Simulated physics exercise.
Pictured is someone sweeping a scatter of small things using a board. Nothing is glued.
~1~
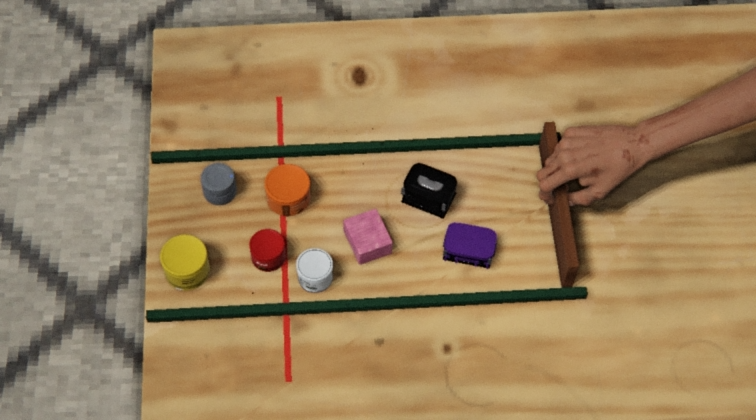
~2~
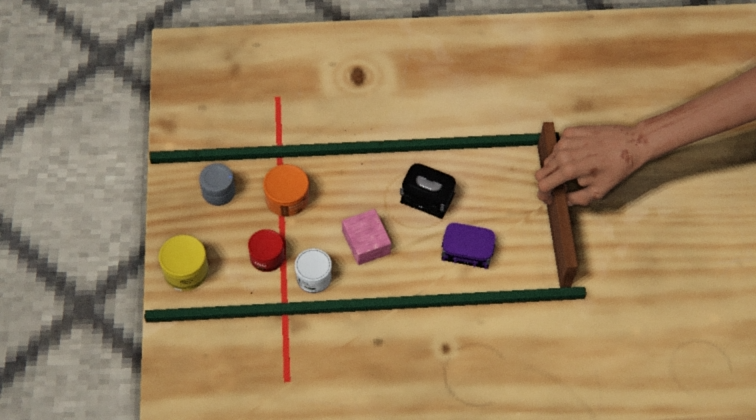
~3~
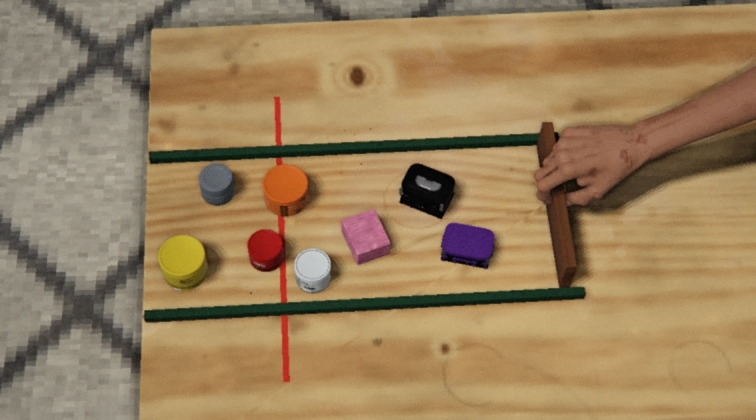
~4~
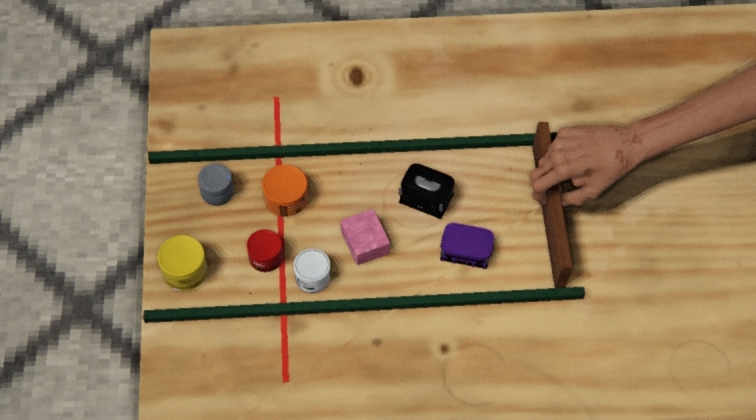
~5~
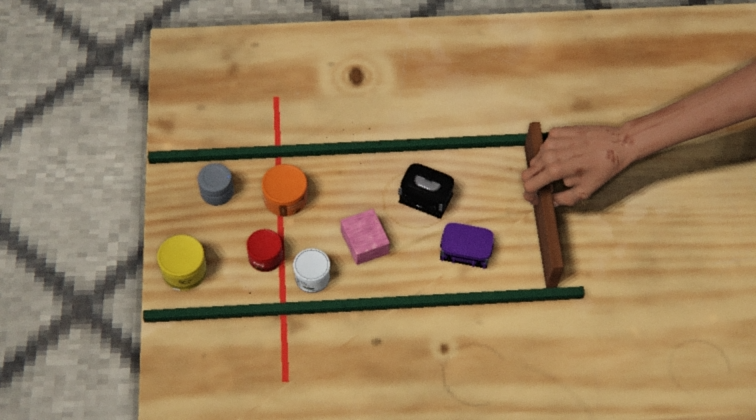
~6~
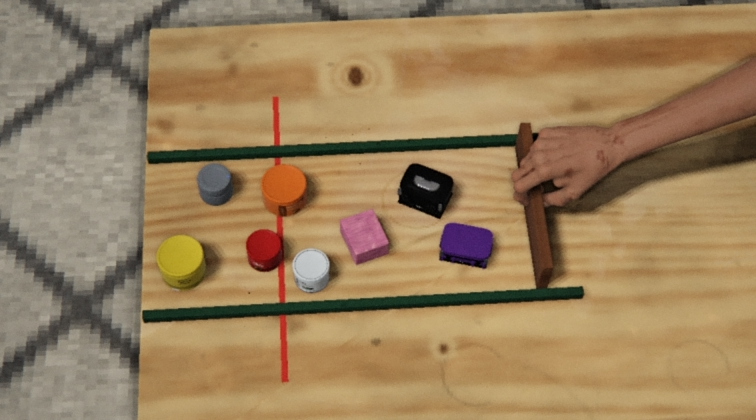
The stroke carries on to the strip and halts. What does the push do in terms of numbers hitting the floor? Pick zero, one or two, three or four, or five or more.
It sends zero to the floor.
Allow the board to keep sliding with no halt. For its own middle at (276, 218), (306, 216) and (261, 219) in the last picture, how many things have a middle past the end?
The counts would come out as 0, 0 and 1.
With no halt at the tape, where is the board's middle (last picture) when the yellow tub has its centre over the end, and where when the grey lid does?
First it's close to (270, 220), next close to (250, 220).
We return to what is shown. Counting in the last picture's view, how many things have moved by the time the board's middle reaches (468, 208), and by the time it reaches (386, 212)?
The counts are 1 and 3.
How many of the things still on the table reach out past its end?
Overhanging ones - 1.
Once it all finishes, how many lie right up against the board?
That makes 2.
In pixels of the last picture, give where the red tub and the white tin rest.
Final centres, in order: Near (193, 267), near (217, 288).
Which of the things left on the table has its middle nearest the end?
That's the yellow tub.
A little later, none off yet; yellow tub at rest near (182, 264); grey lid at rest near (215, 184); red tub at rest near (264, 251).
Next, none off yet; yellow tub at rest near (182, 264); grey lid at rest near (215, 184); red tub shifted about its own width near (231, 261).
When it is over, the number that fall off is zero.
